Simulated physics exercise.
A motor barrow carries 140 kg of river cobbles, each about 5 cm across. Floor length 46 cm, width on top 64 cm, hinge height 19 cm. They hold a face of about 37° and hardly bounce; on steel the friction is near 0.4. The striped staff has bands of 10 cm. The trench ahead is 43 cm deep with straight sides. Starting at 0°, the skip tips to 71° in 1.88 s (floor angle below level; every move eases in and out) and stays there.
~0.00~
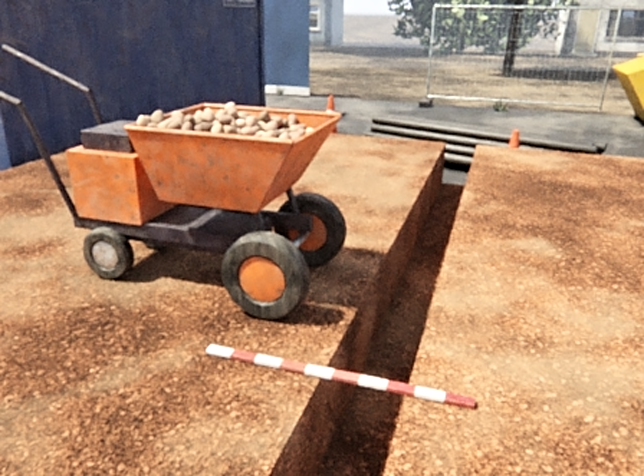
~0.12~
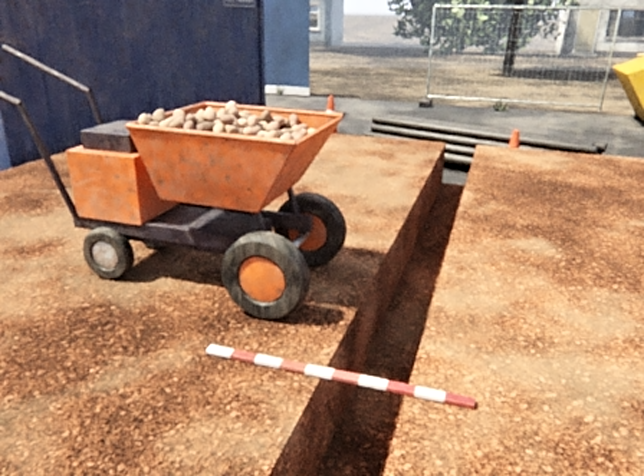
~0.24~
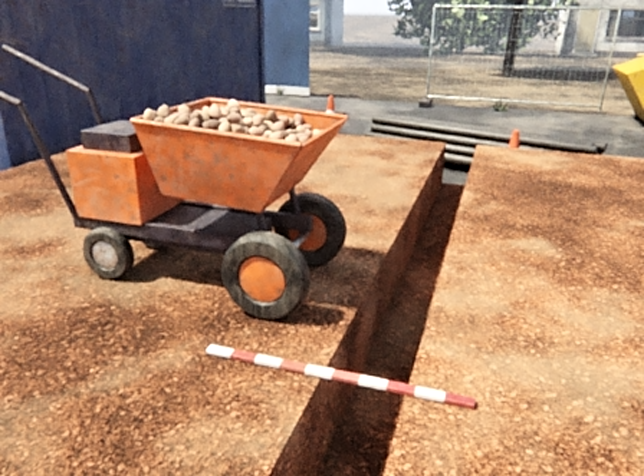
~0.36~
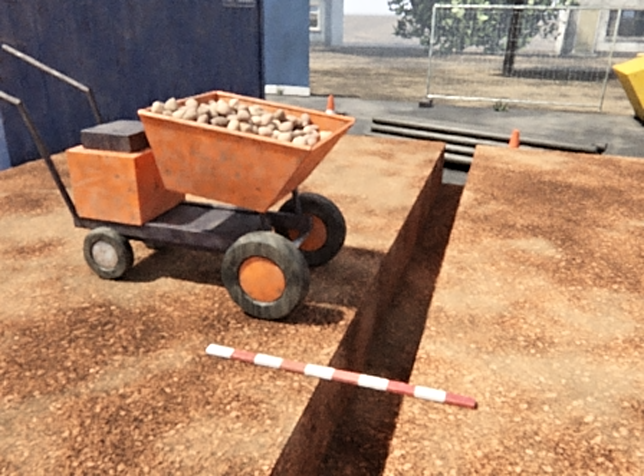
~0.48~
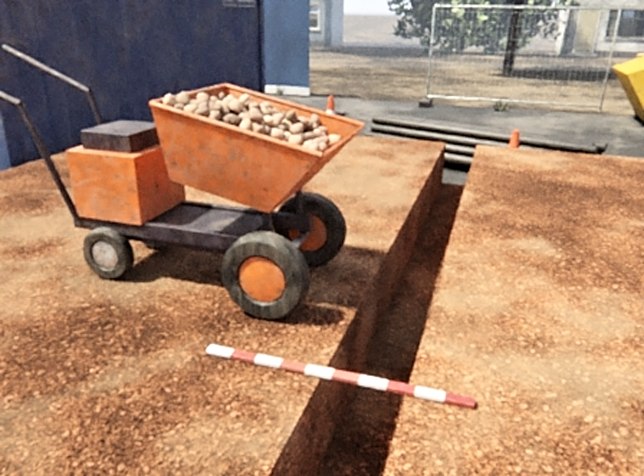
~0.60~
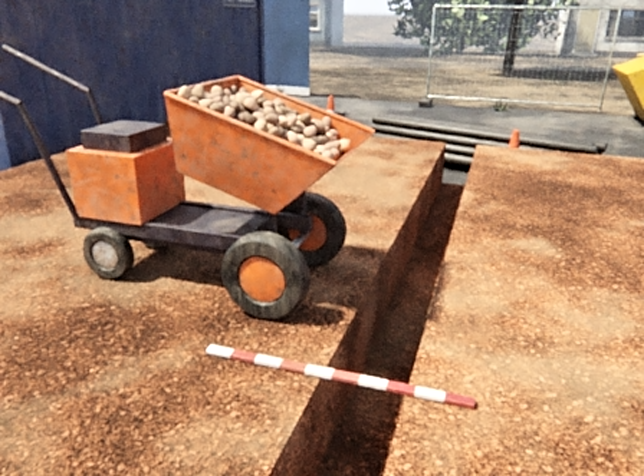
An orange motor barrow heaped with pale, rounded stones stands on reddish-brown ground beside a straight, narrow trench, seen from slightly above by a still camera. A red-and-white staff lies across the trench in front, with a dark blue wall at left and dark pipes, small orange cones and a mesh fence behind. The skip tilts steadily toward the right, its back rising and the stones slanting with it, while the wheels stay put.
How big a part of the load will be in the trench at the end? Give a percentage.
Some 40 per cent of it.
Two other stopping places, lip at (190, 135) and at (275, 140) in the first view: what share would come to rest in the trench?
Near 65 per cent from the first place, 55 from the second.
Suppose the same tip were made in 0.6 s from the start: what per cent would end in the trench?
It would be near 25 per cent.
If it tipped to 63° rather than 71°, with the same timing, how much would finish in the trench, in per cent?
It would be near 25 per cent.
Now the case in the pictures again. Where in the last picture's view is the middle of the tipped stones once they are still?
Around (449, 310).
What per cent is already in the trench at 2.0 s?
About 5 per cent by then.
After 1.4 s the floor is at 60°; 98 % in the skip, 2 % in the trench, 1 % past the trench; the foremost stones are at (438, 276).
After 2.0 s the floor is at 71°; 59 % in the skip, 3 % in the trench, 38 % past the trench; the foremost stones are at (573, 330).
After 2.3 s the floor is at 71°; 37 % in the skip, 9 % in the trench, 54 % past the trench; the foremost stones are at (622, 331).
After 4.3 s the floor is at 71°; 6 % in the skip, 40 % in the trench, 55 % past the trench; the foremost stones are at (632, 321).
